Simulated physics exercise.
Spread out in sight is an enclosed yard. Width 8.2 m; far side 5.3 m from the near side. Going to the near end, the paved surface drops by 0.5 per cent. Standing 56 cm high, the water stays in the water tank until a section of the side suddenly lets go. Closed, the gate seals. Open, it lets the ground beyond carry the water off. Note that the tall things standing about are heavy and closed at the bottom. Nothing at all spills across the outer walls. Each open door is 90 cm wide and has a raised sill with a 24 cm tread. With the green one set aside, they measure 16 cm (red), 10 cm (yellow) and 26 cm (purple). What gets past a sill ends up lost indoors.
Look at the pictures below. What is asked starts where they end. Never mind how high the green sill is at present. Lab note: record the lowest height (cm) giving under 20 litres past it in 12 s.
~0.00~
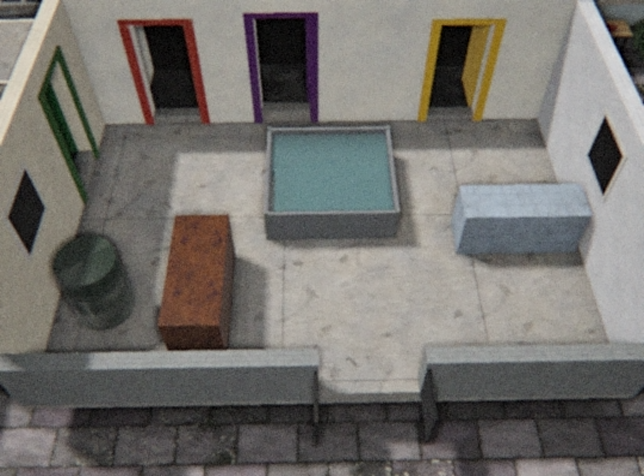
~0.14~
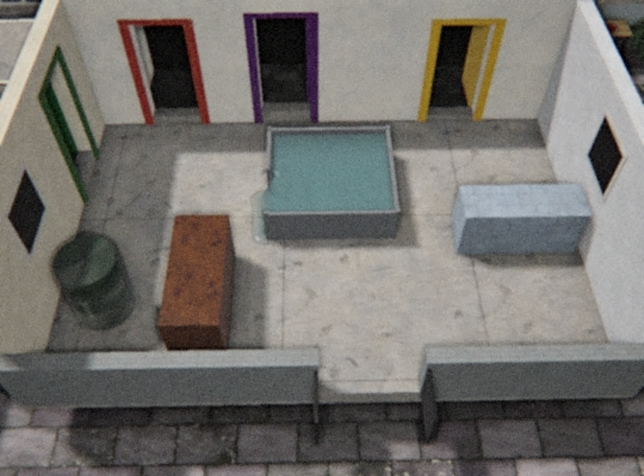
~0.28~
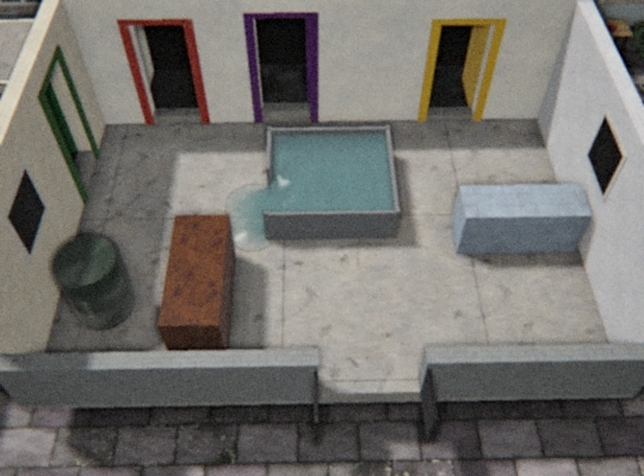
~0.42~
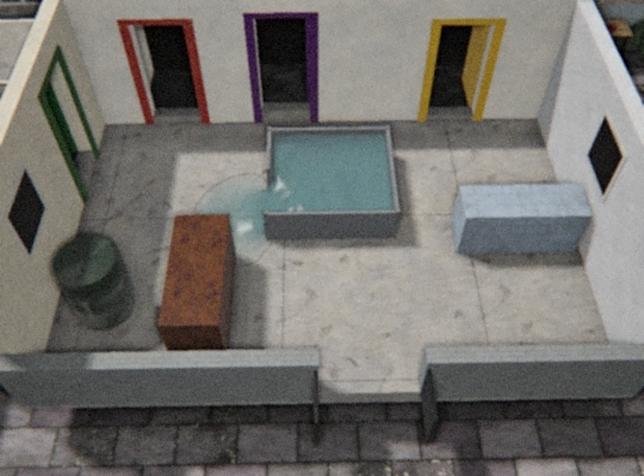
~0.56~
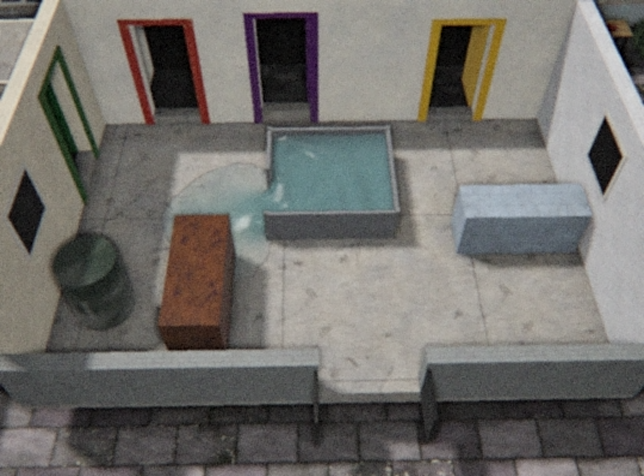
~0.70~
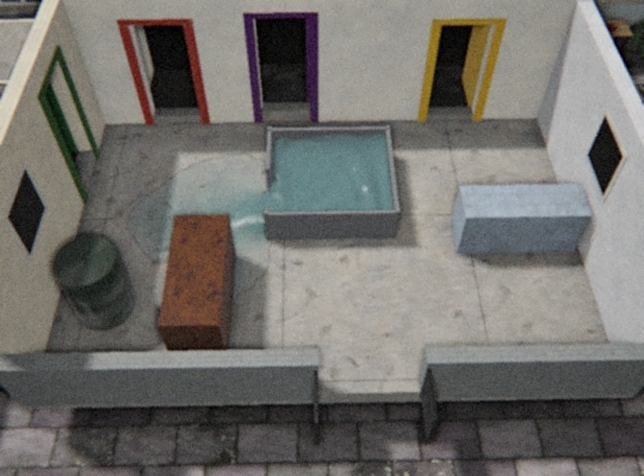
Lowest height: 15 cm.
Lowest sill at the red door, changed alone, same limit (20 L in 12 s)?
For red, a step near 8.0 cm.
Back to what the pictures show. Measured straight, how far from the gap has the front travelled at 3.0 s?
Front distance: Approx. 4.4 m.
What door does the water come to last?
Last comes the yellow one.
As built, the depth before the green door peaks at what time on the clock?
Approximately 2.2 s.
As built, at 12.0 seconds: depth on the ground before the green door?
It comes to about 9.0 centimetres deep.
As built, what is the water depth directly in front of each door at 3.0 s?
In cm: Purple 0, green 18, yellow 0, red 8.
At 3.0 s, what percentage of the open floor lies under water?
Roughly 30 percent of the floor.
After 1.4 s water covers 20 % of the floor, deepest (32 cm) near (264, 220); 10 cm at the green door, 0 litres in over its 25 cm sill.
After 3.0 s water covers 30 % of the floor, deepest (30 cm) near (106, 126); 18 cm at the green door, 0 litres in over its 25 cm sill.
After 12.0 s water covers 95 % of the floor, deepest (10 cm) near (115, 381); 9 cm at the green door, 0 litres in over its 25 cm sill.
At the green door as built, the water arrived by 1.3 s and peaked near 22 cm at 2.2 s.
With a sill of 13.5 cm, 32 litres would have come in within the 12 s; with 18.5 cm, 5 litres. So under 20 litres takes about 15 cm.
